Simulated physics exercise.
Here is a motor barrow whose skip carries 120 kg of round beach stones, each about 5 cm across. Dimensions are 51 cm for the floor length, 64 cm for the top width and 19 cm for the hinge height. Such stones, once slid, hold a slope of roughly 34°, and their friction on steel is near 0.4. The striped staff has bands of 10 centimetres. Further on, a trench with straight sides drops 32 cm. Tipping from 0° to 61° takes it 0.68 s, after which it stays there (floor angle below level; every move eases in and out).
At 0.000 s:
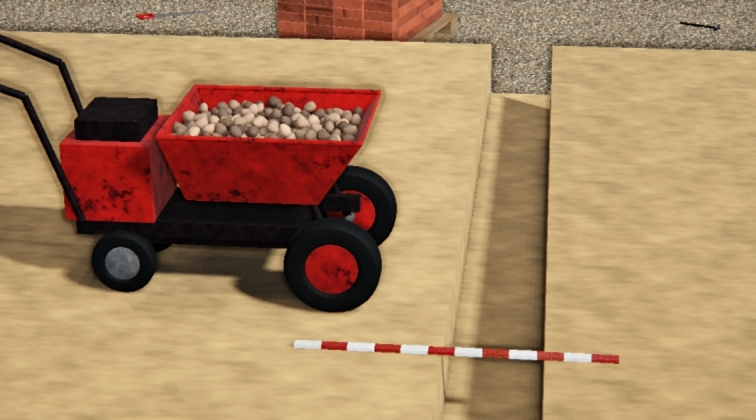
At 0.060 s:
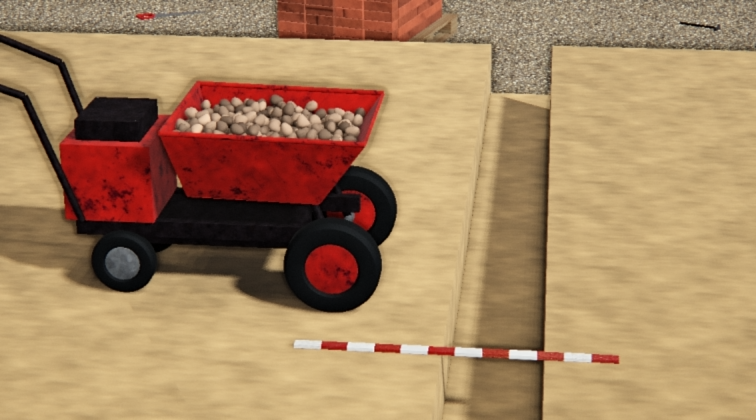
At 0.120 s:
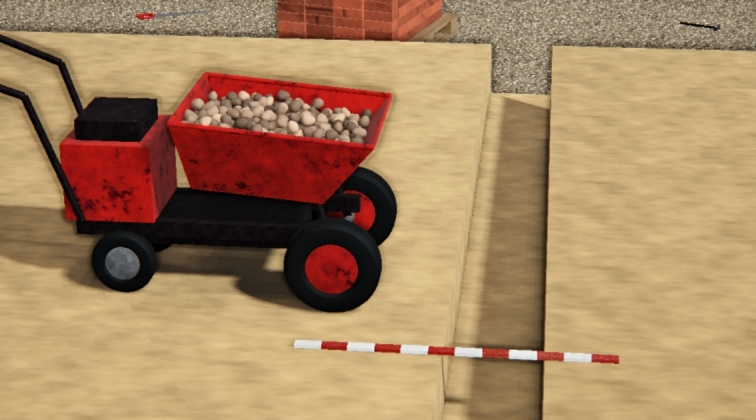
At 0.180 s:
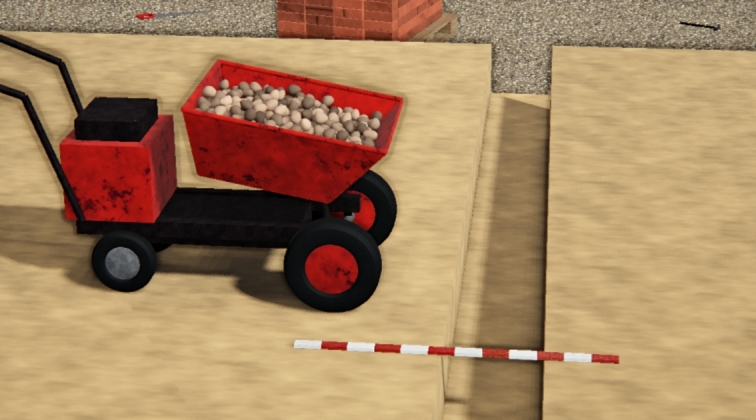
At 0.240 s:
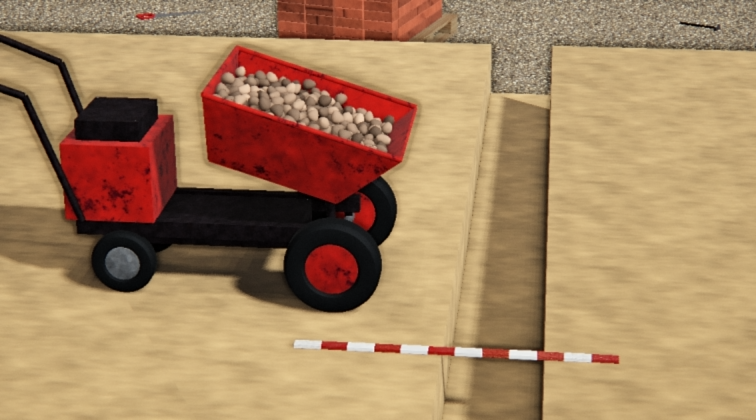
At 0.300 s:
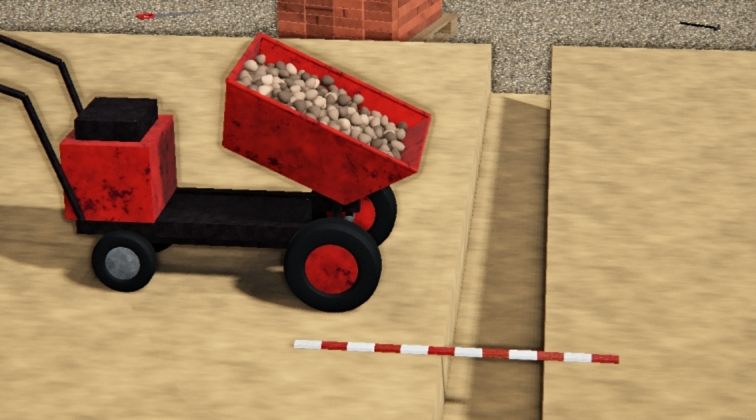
The clip opens on a red motor barrow with black wheels, its skip full of rounded stones, standing on sandy ground left of a straight trench, with a red-and-white striped staff in front. The skip's rear rises steadily, tilting it toward the right, while the barrow stays still and the stones remain inside.
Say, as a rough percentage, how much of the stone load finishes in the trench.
Roughly 55 out of 100.
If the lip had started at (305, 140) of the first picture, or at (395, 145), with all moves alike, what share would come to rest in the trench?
Near 70 and near 35 percent.
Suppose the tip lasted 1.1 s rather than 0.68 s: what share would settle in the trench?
65 per cent.
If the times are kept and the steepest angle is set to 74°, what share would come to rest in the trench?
Some 60 in a hundred, I'd say.
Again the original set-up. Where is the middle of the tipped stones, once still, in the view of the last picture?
In the last view, about (525, 339).
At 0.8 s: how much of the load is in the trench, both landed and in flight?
Roughly 15% by that time.
After 0.5 s the floor is at 51°; 100 % in the skip; the foremost stones are at (443, 193).
After 0.8 s the floor is at 61°; 83 % in the skip, 17 % in the trench; the foremost stones are at (540, 274).
After 1.1 s the floor is at 61°; 39 % in the skip, 33 % in the trench, 28 % past the trench; the foremost stones are at (703, 282).
After 3.1 s the floor is at 61°; 16 % in the skip, 55 % in the trench, 29 % past the trench; the foremost stones are past the picture's edge.
